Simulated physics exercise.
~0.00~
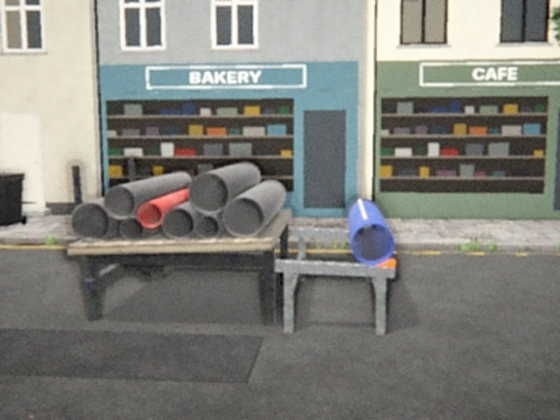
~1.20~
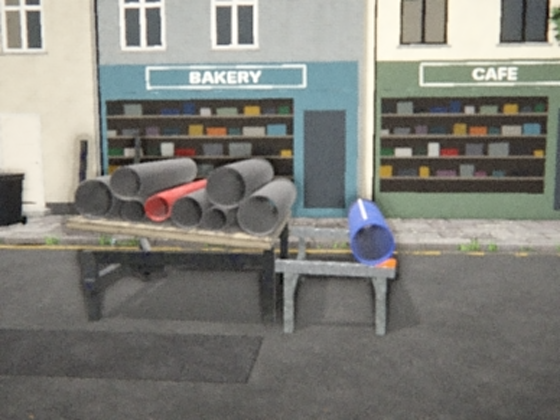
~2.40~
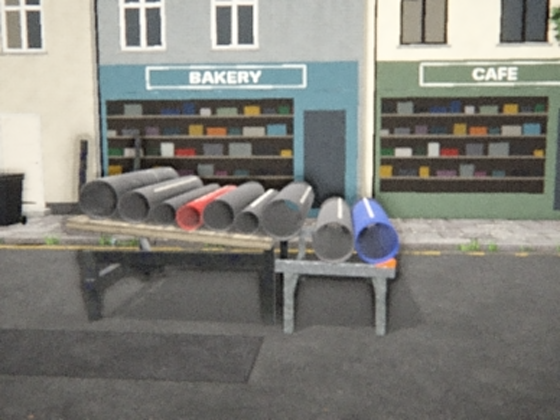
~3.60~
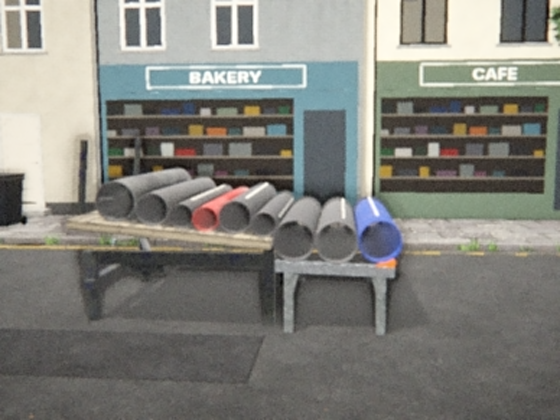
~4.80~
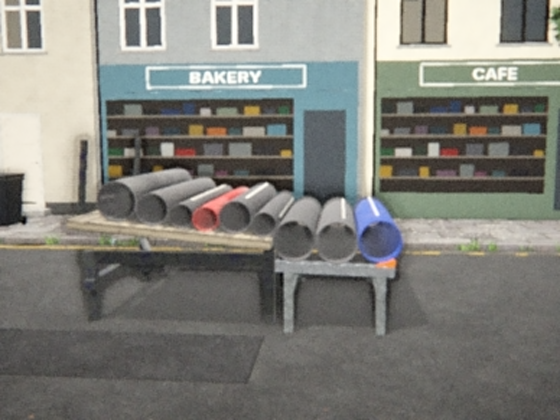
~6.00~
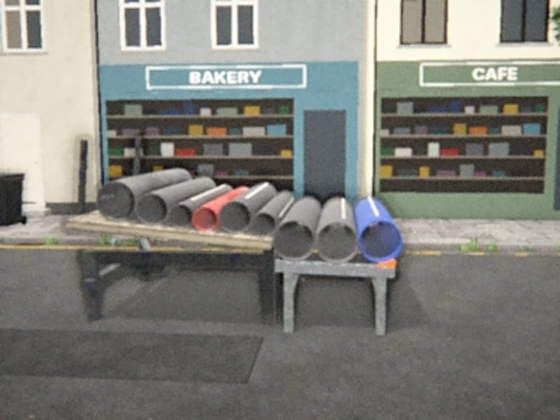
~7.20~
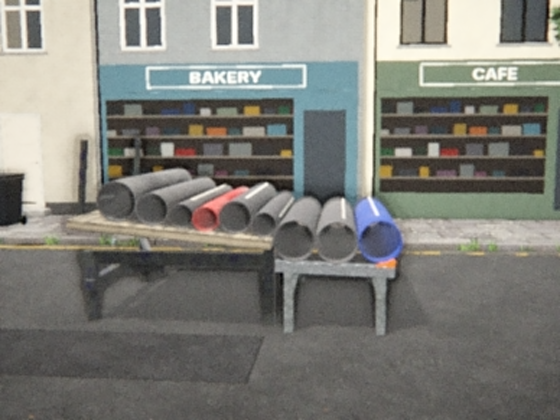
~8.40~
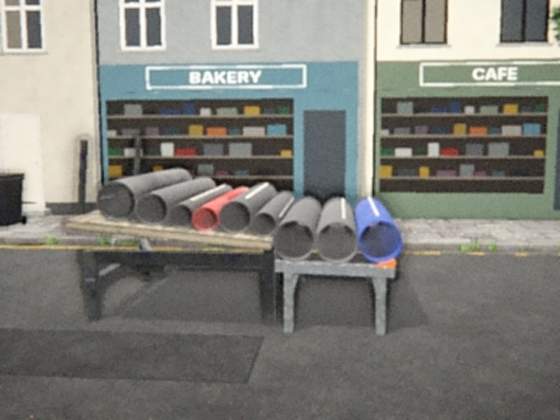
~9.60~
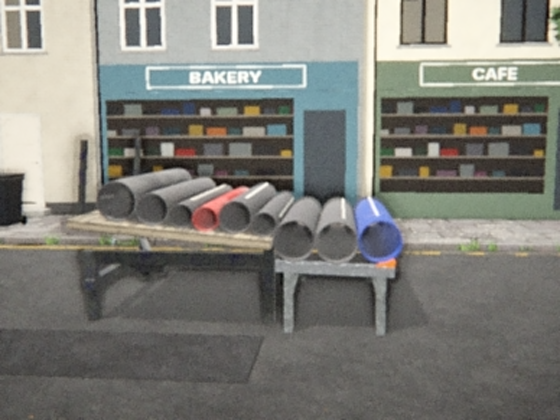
On a street outside a bakery and a cafe, a pile of grey pipes and a red one slumped and rolled right as their table tilted, two grey pipes reaching the blue one on the lower rack, while the red stayed on the table.
